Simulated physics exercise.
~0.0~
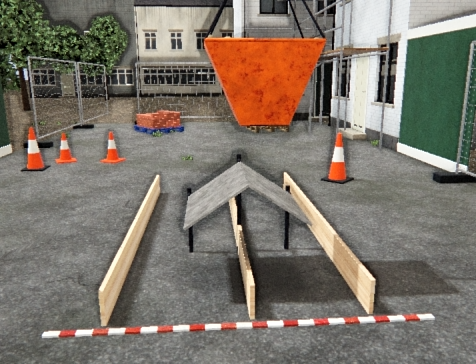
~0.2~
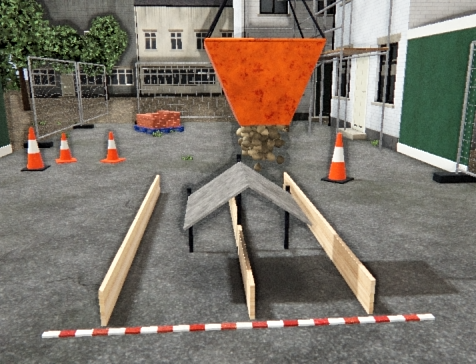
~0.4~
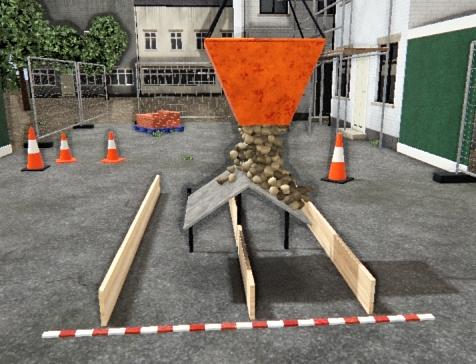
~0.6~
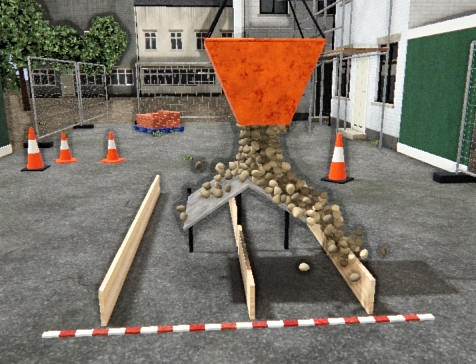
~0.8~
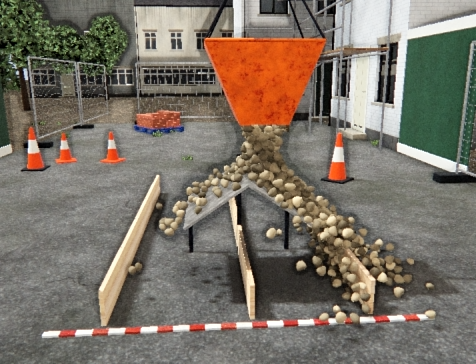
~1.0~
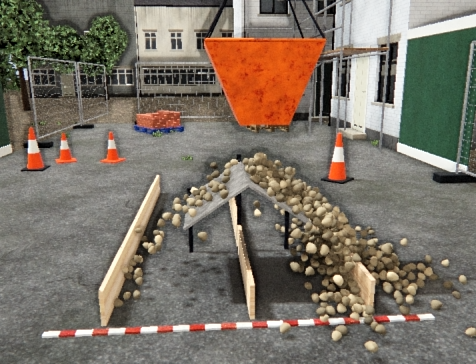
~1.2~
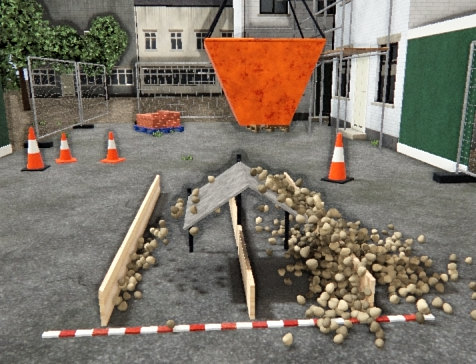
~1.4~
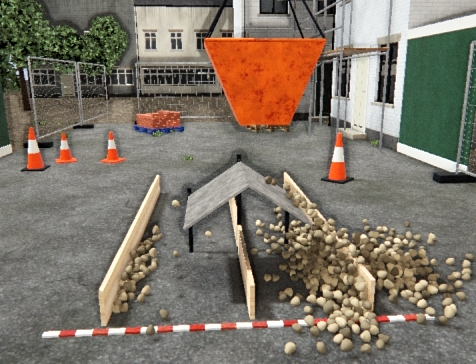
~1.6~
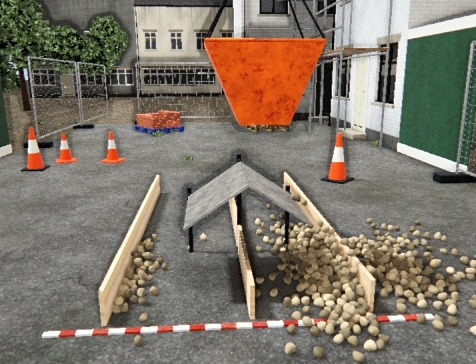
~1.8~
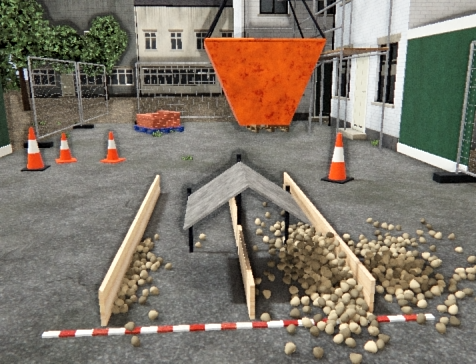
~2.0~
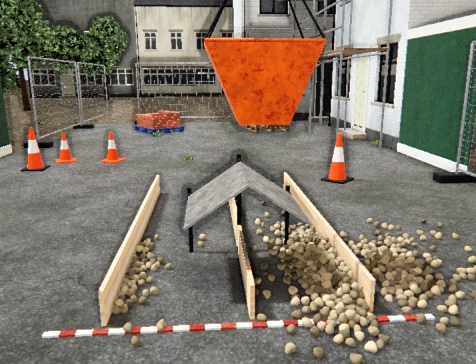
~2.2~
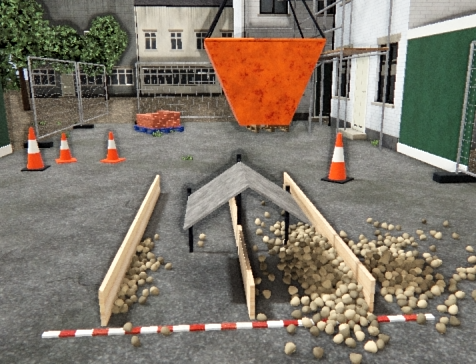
In this clip, round stones pour from an orange skip onto a fixed, peaked grey roof-like slide and tumble down both slopes, mostly to the right, until they rest with a small group in the left bay, most in the right bay, and many spilled beyond the right plank.
